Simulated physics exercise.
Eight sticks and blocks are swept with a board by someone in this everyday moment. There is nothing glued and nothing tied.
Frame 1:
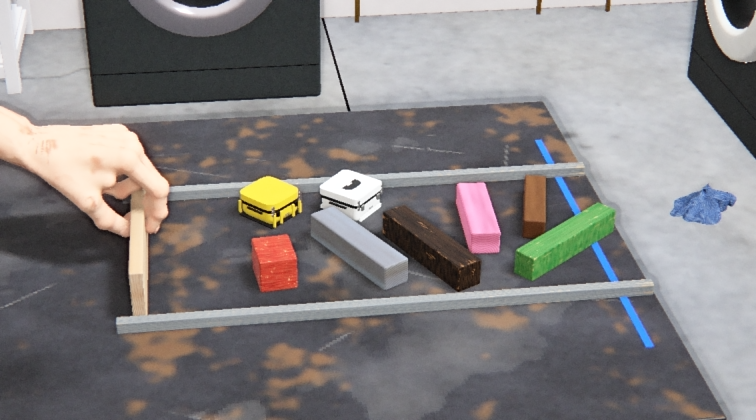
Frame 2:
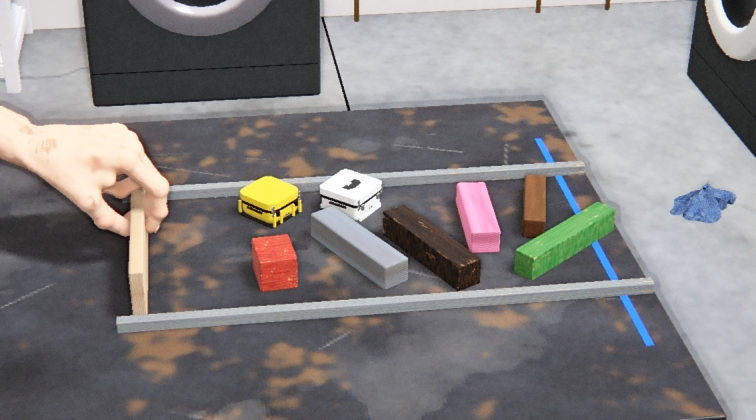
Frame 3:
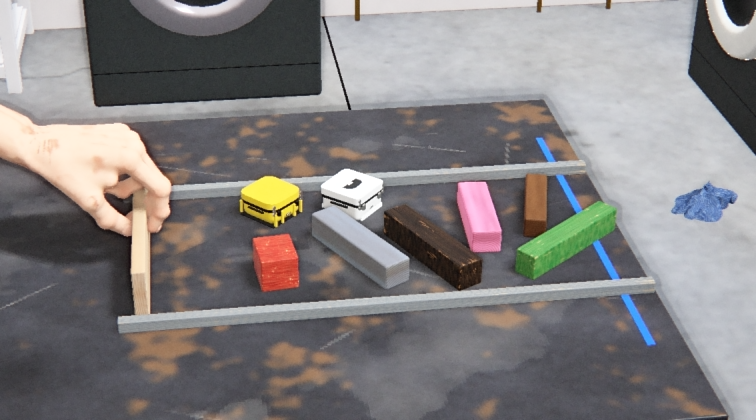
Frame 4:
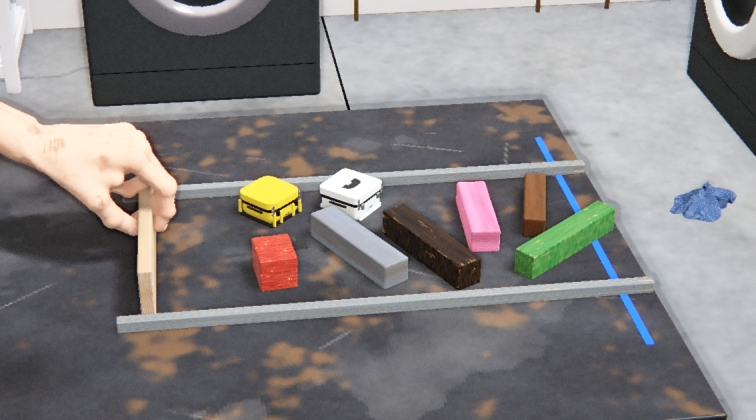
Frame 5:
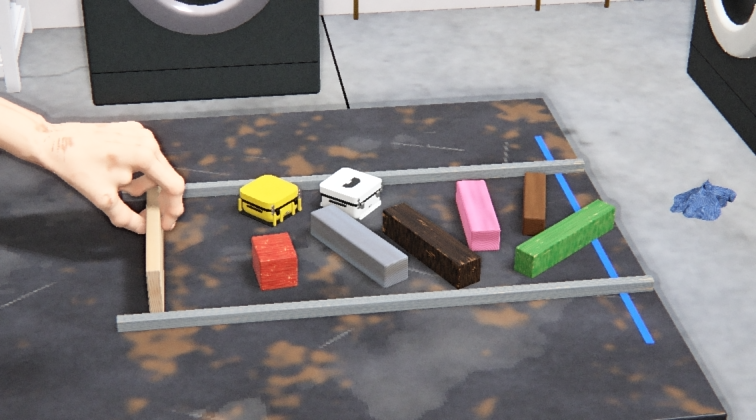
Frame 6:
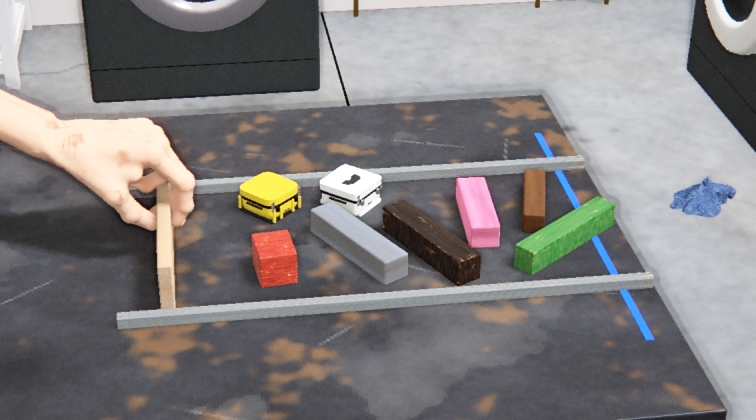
On a dark, stained surface between two grey rails, a hand held a wooden board upright at the left, then slid it slightly right toward eight colourful sticks and blocks, which stayed still.
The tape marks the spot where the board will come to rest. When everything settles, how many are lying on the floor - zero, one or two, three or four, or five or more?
Falls: More than four.
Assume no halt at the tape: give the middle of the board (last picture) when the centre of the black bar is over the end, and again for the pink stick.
Roughly (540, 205); roughly (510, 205).
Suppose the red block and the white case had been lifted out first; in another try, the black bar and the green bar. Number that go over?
Result: 4, then 4.
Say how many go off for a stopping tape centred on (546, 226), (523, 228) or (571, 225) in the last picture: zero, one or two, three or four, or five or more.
Taken in the order given: 3 or 4, 3 or 4, five or over.
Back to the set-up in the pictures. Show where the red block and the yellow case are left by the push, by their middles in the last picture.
Red block: About (619, 235); yellow case: About (592, 184).
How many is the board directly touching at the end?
All in all, 2.
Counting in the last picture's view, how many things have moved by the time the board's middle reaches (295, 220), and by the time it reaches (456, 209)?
I get 3 at the one place and 8 at the other.
Soon after, none off yet; green bar at rest near (566, 234); brown stick at rest near (534, 201); pink stick at rest near (477, 211).
Then, none off yet; green bar moving near (577, 234); brown stick moving near (542, 200); pink stick moved a little near (521, 211).
Further on, two off so far; green bar falling near (664, 366); brown stick falling near (637, 334); pink stick tipped a little near (624, 206).
At rest, the number that fall off is five or more; fallen, grey stick, white case, black bar, pink stick, brown stick and green bar.
